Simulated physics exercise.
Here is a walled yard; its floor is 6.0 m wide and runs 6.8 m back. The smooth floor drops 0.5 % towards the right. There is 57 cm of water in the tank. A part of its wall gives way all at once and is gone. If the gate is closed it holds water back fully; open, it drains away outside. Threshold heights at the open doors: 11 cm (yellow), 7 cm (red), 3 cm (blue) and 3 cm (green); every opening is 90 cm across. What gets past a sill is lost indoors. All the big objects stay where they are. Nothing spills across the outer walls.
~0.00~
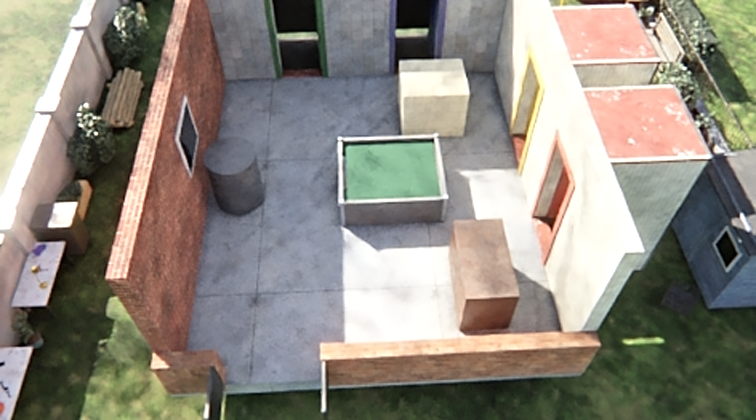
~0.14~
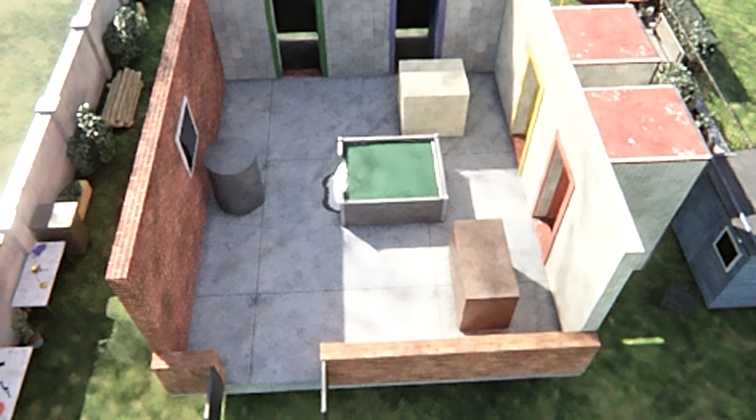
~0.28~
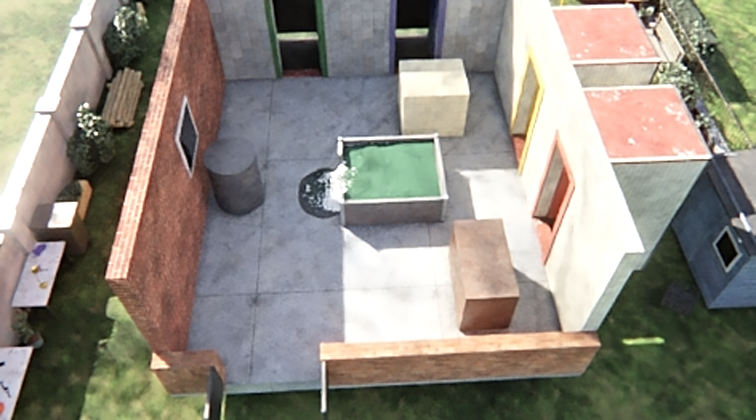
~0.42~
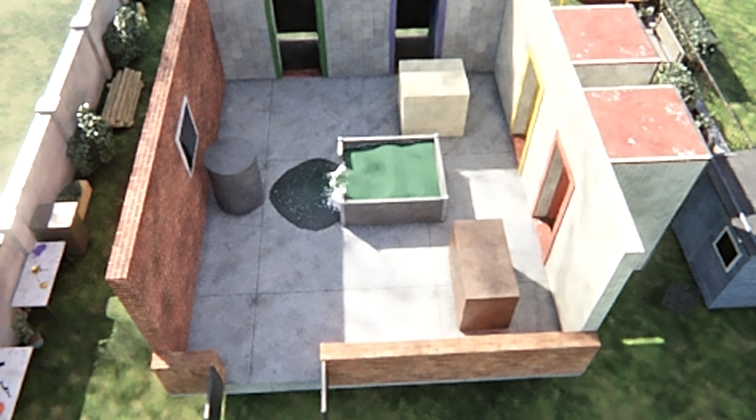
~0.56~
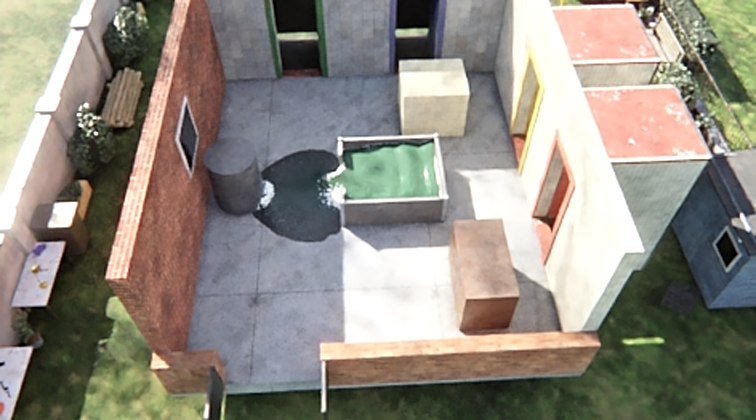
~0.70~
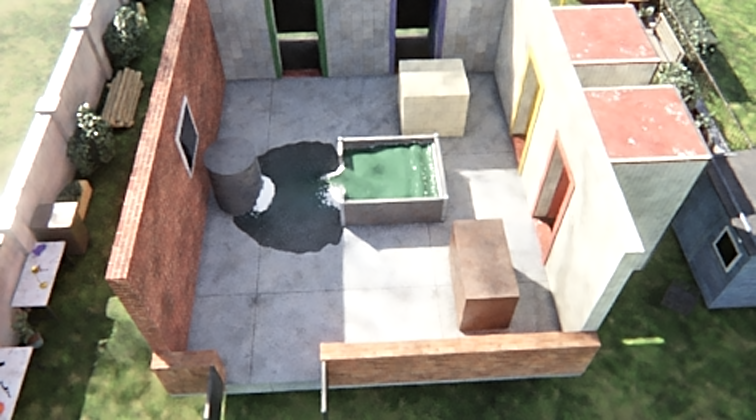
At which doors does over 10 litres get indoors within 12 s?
Door by door: At the yellow door it keeps below the limit; at the red door it does not reach the limit; at the blue door it stays under the limit; at the green door it passes the limit.
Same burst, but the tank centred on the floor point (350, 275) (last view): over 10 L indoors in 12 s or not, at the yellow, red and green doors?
Then: Yellow below, red not over, green not over.
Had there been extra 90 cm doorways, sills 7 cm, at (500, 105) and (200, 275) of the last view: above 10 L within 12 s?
In turn: Under, over.
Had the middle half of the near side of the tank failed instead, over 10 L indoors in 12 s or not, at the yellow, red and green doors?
Then: Yellow below, red not over, green under.
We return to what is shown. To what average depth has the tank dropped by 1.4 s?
About 39 cm.
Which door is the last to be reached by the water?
It is the red one.
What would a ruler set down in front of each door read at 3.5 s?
Depths in cm: Yellow 0, red 0, blue 0, green 5.
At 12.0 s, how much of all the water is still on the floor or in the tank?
About 78 per cent.
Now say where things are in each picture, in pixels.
The first picture shows still water, 57 cm deep, in the tank at (391, 171).
In the second picture, water pours out at (343, 185) and has run 0.5 m, to (329, 179); typically 8 cm deep outside, 57 cm at the tank's back.
In the third picture, the front is at (303, 187), 0.8 m from the gap at (344, 186); 0.6 m2 of floor is under water; 57 cm left at the back of the tank.
In the fourth picture, the front is at (274, 191), 1.3 m from the gap at (344, 186); 1.5 m2 of floor is under water; 57 cm left at the back of the tank.
In the fifth picture, water pours out at (344, 186) and has run 1.7 m, to a hidden place; typically 5 cm deep outside, 54 cm at the tank's back.
In the sixth picture, the front is at a hidden place, 2.0 m from the gap at (344, 186); 3.1 m2 of floor is under water; 48 cm left at the back of the tank.
After 1.4 s water covers 20 % of the floor and is deepest (29 cm) near (335, 193); yellow door not reached, red door not reached, blue door not reached, green door not reached.
After 2.2 s water covers 25 % of the floor and is deepest (23 cm) near (268, 196); yellow door not reached, red door not reached, blue door not reached, green door not reached.
After 3.5 s water covers 35 % of the floor and is deepest (19 cm) near (243, 83); yellow door not reached, red door not reached, blue door not reached, green door 5 cm at the sill, 0 L in.
After 7.0 s water covers 65 % of the floor and is deepest (9 cm) near (335, 193); yellow door not reached, red door not reached, blue door 3 cm at the sill, 0 L in, green door 5 cm at the sill, 19 L in.
After 12.0 s water covers 90 % of the floor and is deepest (6 cm) near (491, 91); yellow door 4 cm at the sill, 0 L in, red door 5 cm at the sill, 0 L in, blue door 3 cm at the sill, 0 L in, green door 4 cm at the sill, 33 L in.
